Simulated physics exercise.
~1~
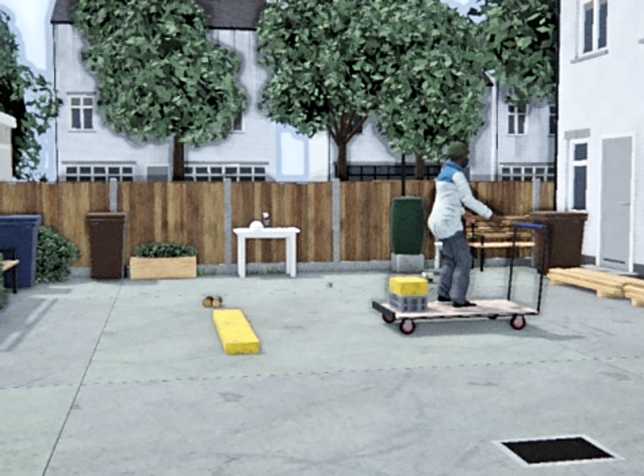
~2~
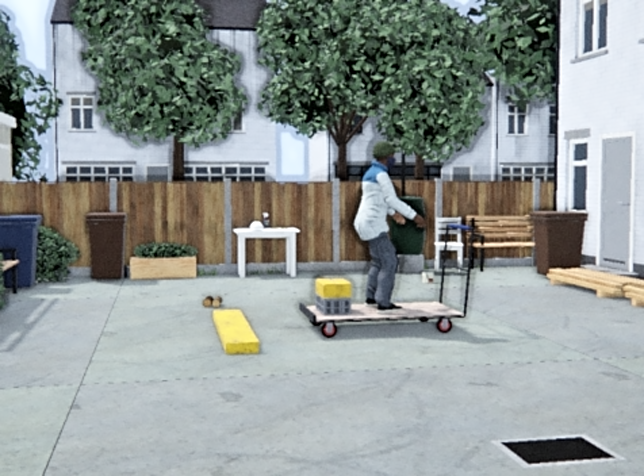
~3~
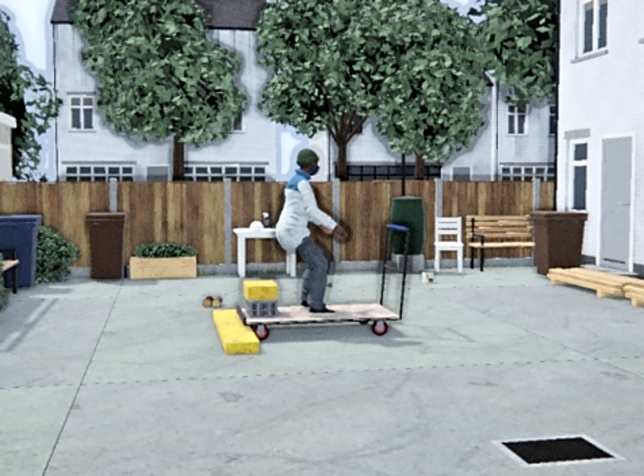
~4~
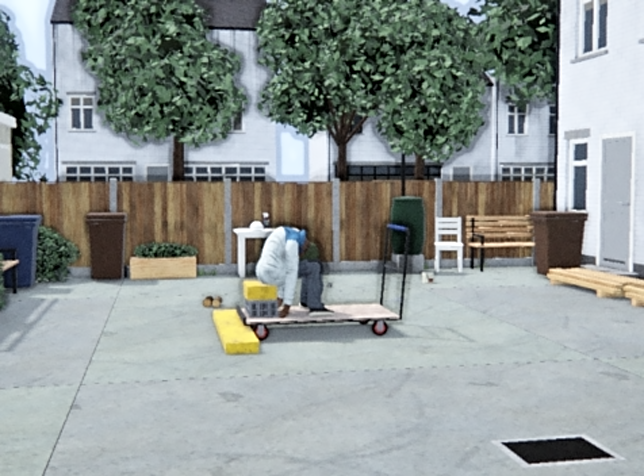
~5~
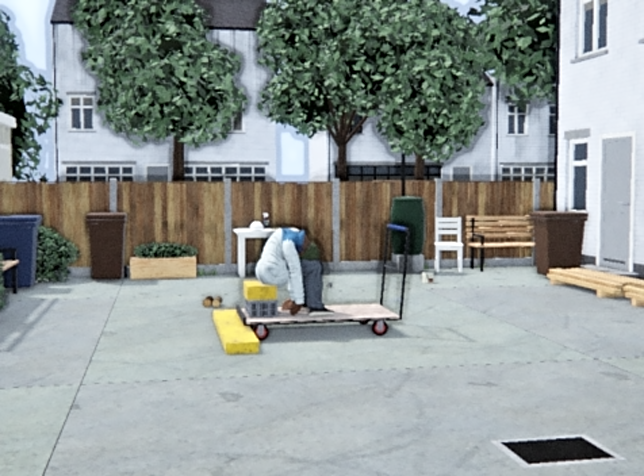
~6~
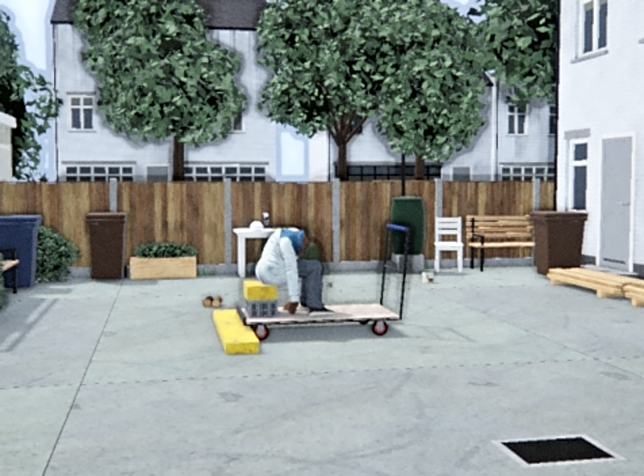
A person rides a trolley left to a yellow kerb, then stays bent over beside a crate.
